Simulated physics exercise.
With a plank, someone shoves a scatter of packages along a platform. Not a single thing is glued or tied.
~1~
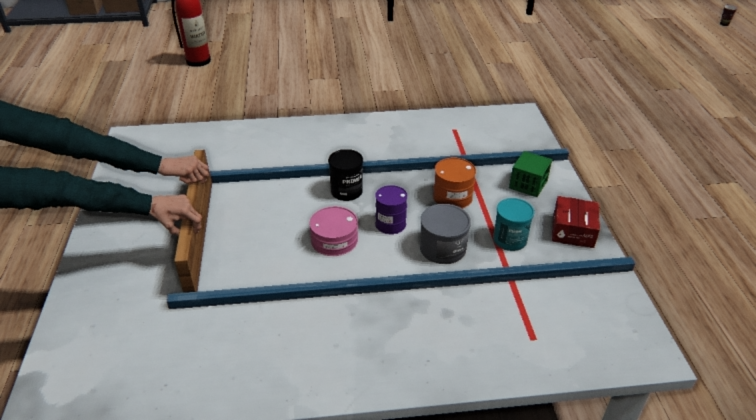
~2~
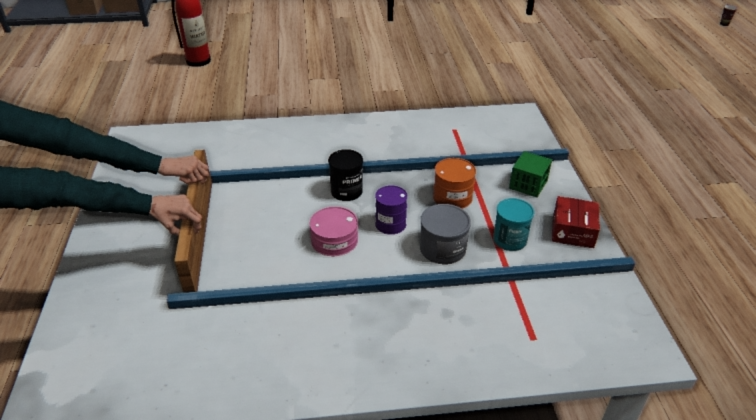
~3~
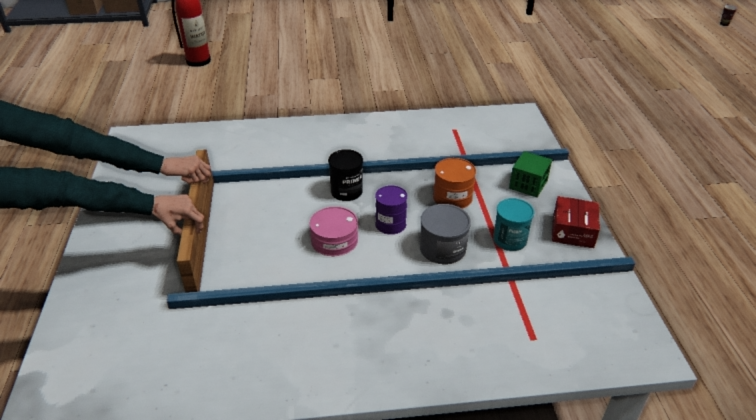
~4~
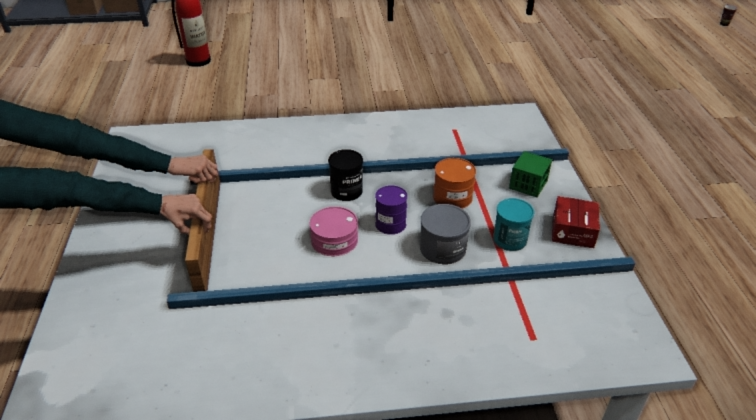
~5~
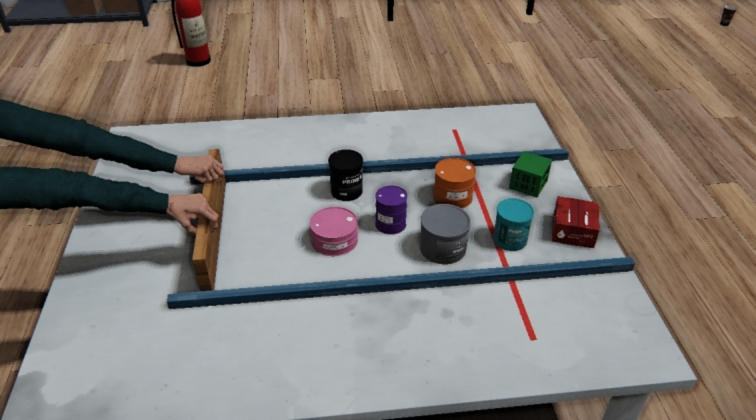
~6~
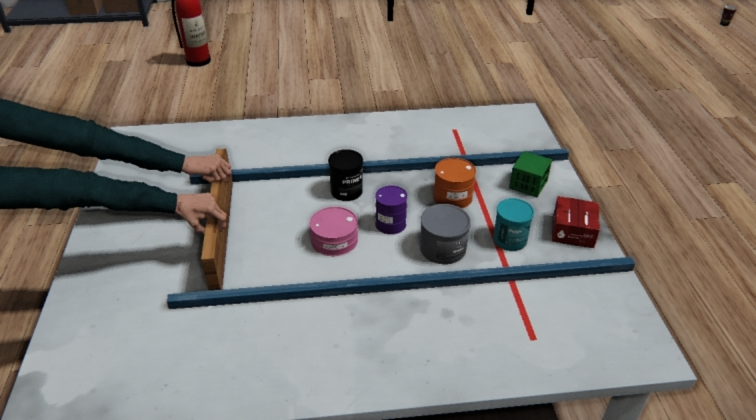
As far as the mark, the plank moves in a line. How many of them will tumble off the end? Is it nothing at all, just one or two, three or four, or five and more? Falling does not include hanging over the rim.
It is nothing at all.
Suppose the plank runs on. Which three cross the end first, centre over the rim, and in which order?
I'd say the red parcel leads, followed by the green crate, then the turquoise pail.
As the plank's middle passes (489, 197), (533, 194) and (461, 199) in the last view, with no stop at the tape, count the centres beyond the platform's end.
Per position: 0 / 2 / 0.
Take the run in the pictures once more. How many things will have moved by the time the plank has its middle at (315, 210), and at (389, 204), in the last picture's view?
1, then 4.
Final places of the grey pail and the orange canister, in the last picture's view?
In the last picture the first middle sits at (528, 241) and the other at (522, 174).
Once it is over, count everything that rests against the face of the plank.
The answer is 4.
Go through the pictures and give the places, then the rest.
Red parcel (576, 222); green crate (531, 174); turquoise pail (513, 225); plank (196, 218); tape (487, 215), in the first picture.
Green crate (531, 174); purple canister (391, 210), in the second picture.
Turquoise pail (513, 225); grey pail (444, 234), in the third picture.
Red parcel (576, 222); pink canister (334, 231), in the fourth picture.
Green crate (531, 174); plank (211, 217), in the fifth picture.
Red parcel (576, 222); green crate (531, 174); turquoise pail (513, 225); plank (219, 216); tape (487, 215), in the sixth picture.
Soon after, none off yet; red parcel at rest near (576, 222); green crate at rest near (531, 174); turquoise pail at rest near (513, 225).
In the end, the number that fall off is zero.
